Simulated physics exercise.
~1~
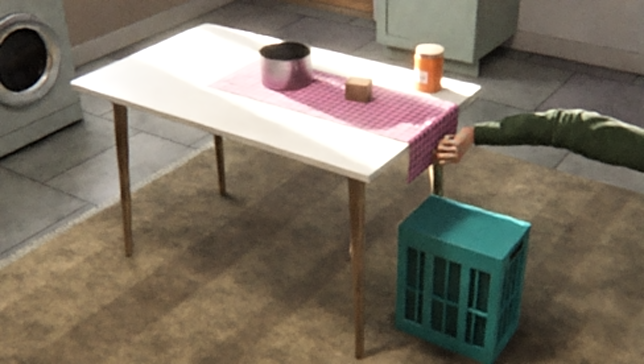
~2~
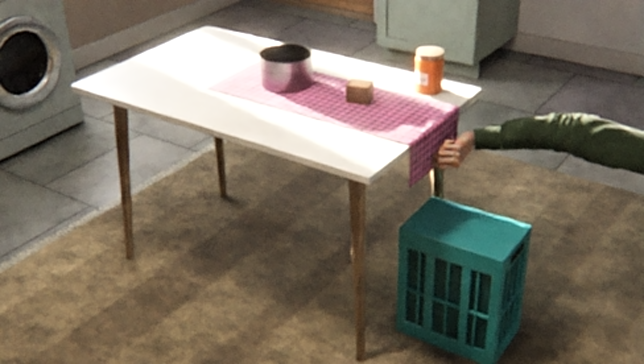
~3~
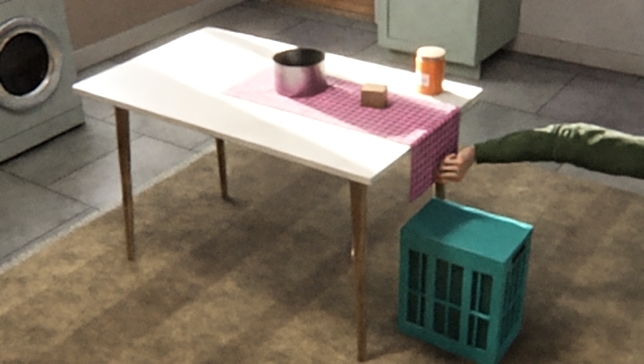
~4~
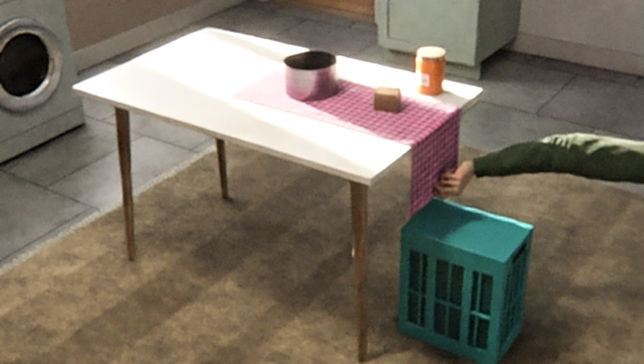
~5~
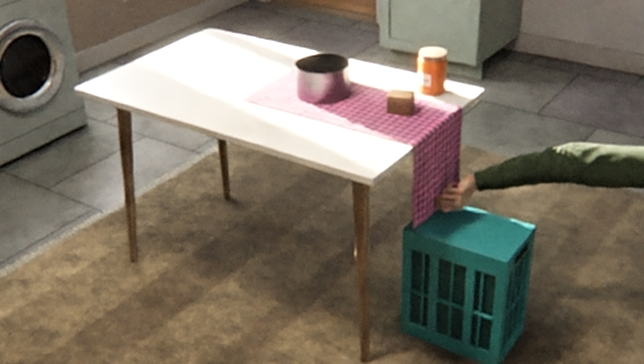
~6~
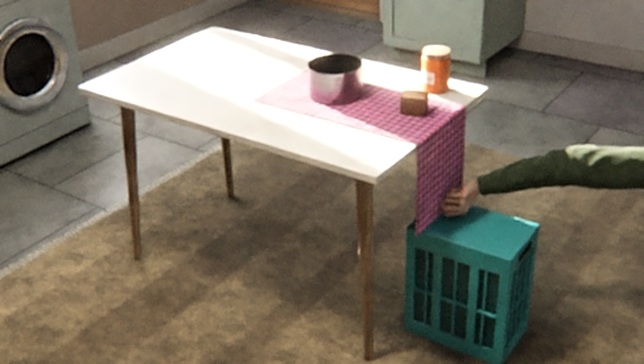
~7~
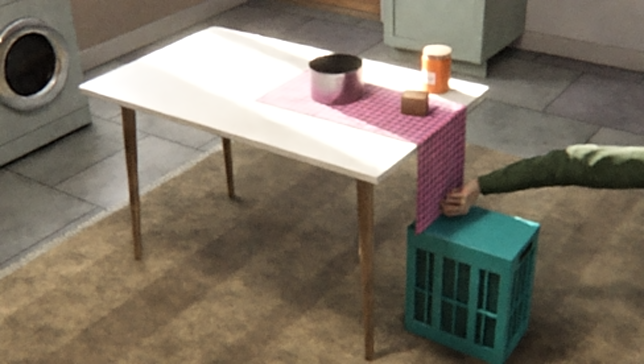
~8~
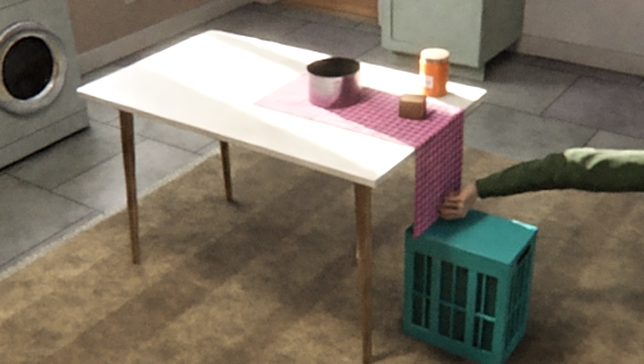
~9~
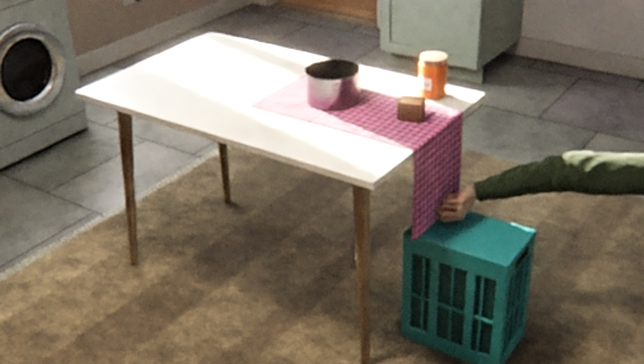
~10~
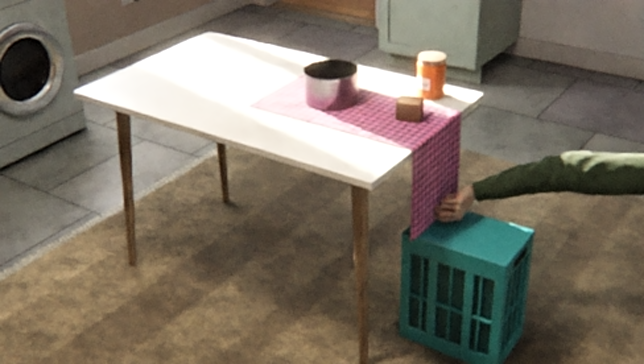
Hand pulling a pink cloth down over a white table's edge to a turquoise crate, pot and brown block sliding right but staying on.
